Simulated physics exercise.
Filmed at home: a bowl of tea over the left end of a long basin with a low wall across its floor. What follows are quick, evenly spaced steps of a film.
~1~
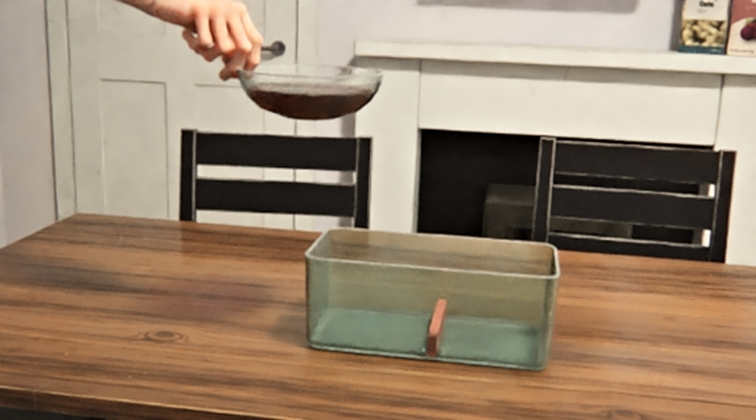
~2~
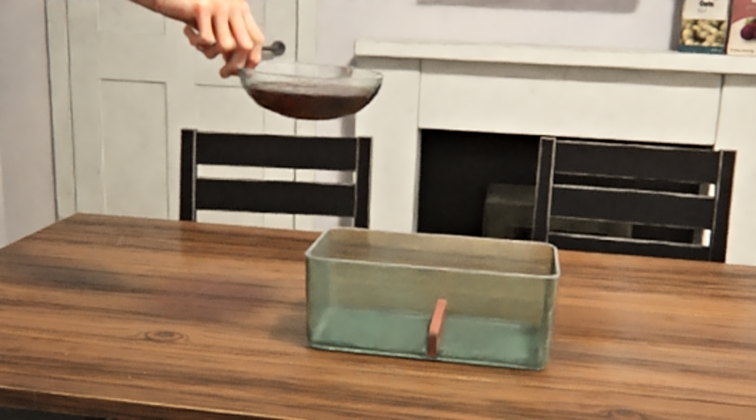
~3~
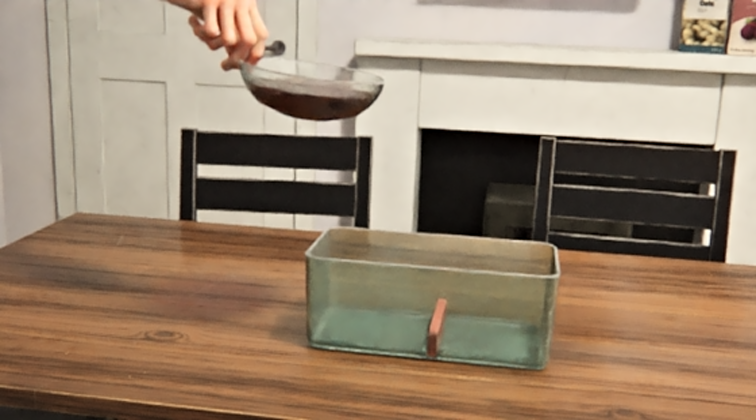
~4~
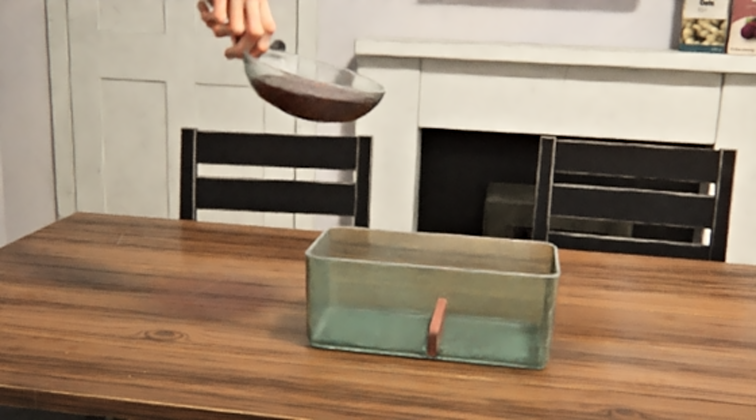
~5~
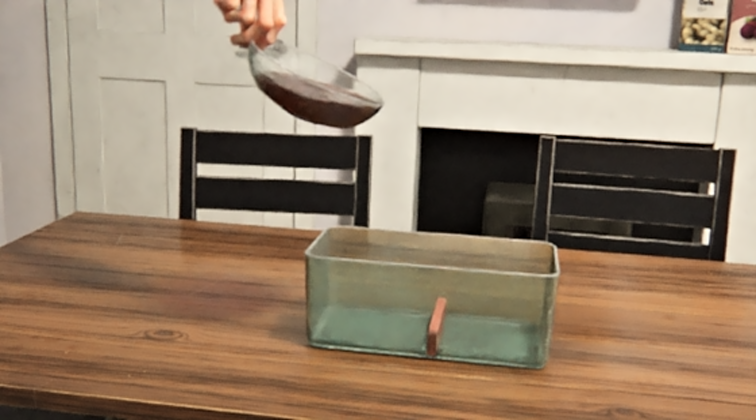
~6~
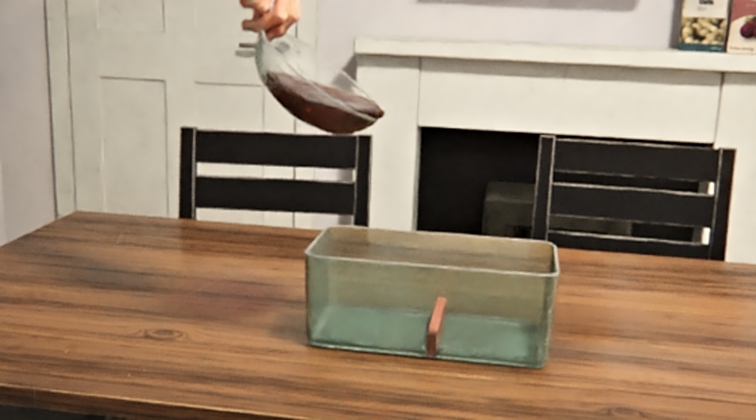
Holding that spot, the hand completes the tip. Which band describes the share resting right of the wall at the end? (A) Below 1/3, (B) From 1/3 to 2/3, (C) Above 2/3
Below 1/3.
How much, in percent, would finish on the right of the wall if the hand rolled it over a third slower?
I'd say close to 20 %.
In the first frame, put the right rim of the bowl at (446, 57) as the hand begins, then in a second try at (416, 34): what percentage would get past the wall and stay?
Roughly 60 % and 60 %.
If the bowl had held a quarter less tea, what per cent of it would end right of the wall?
Close to 10 per cent.
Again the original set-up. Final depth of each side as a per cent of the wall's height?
60 per cent for the left part, 20 for the right.
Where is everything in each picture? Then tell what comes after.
In the first picture, tilt 0°; pouring edge (382, 75); surface from (251, 86) to (374, 92); the long basin's rim runs from (317, 243) to (557, 262); the wall's top is at (438, 318).
In the second picture, tilt 2°; pouring edge (382, 77); surface from (251, 84) to (374, 93).
In the third picture, tilt 6°; pouring edge (383, 83); surface from (252, 80) to (375, 96).
In the fourth picture, tilt 14°; pouring edge (384, 93); surface from (255, 76) to (373, 99).
In the fifth picture, tilt 24°; pouring edge (382, 105); surface from (260, 73) to (369, 103).
In the sixth picture, tilt 36°; pouring edge (378, 119); surface from (267, 73) to (369, 106); 2 per cent is over the edge.
A moment on, the bowl is tipped right over and 0 per cent is still to pour, 53 is left of the wall and 0 right of it.
Next, the bowl is tipped right over and 0 per cent is still to pour, 74 is left of the wall and 13 right of it.
Then the bowl is tipped right over and 0 per cent is still to pour, 71 is left of the wall and 18 right of it.
Later the bowl is tipped right over and 0 per cent is still to pour, 71 is left of the wall and 18 right of it.
At rest 71 per cent lies left of the wall, 19 right of it and 11 outside.
